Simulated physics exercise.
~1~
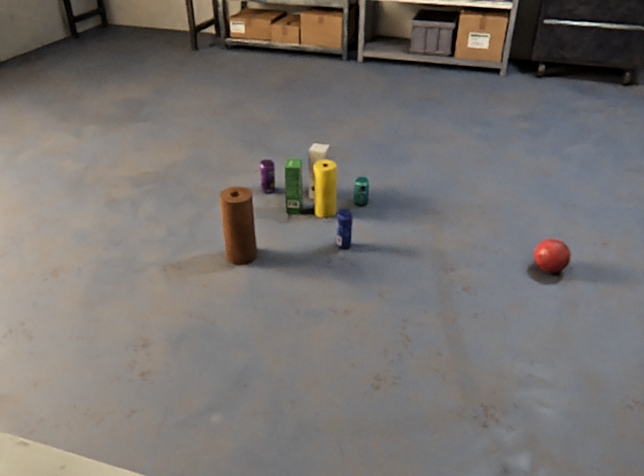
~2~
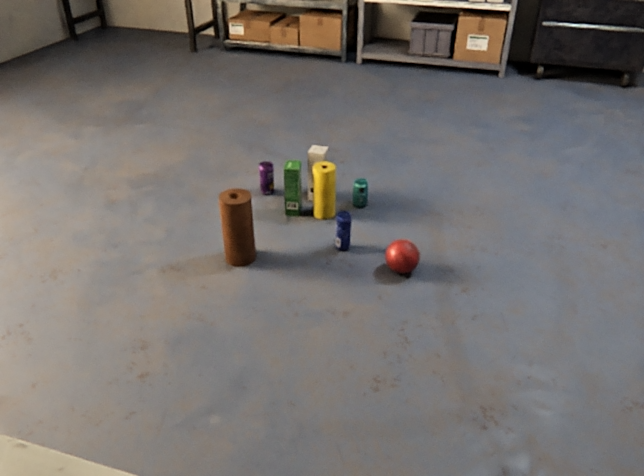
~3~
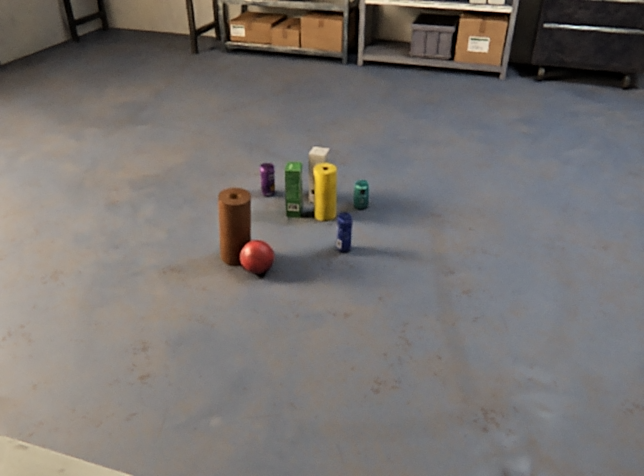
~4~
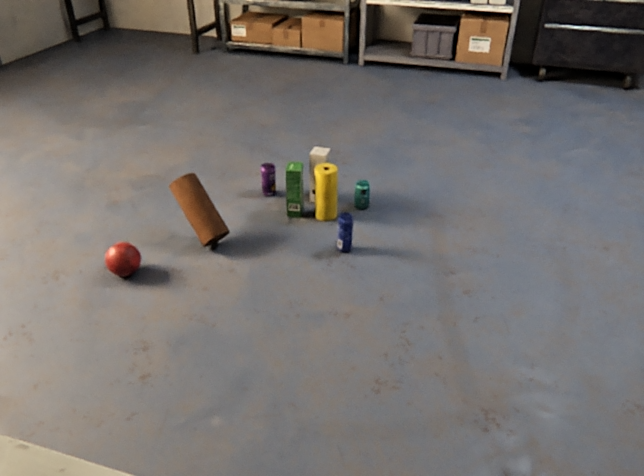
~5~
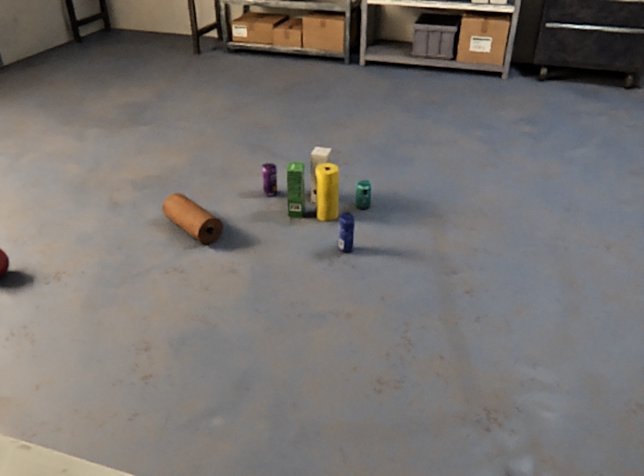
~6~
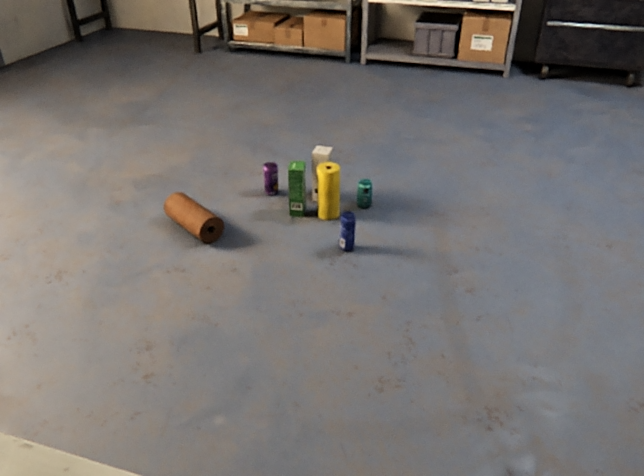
Red ball rolling left across a grey-blue floor, knocking over a brown roll and leaving view while the other items stay standing.
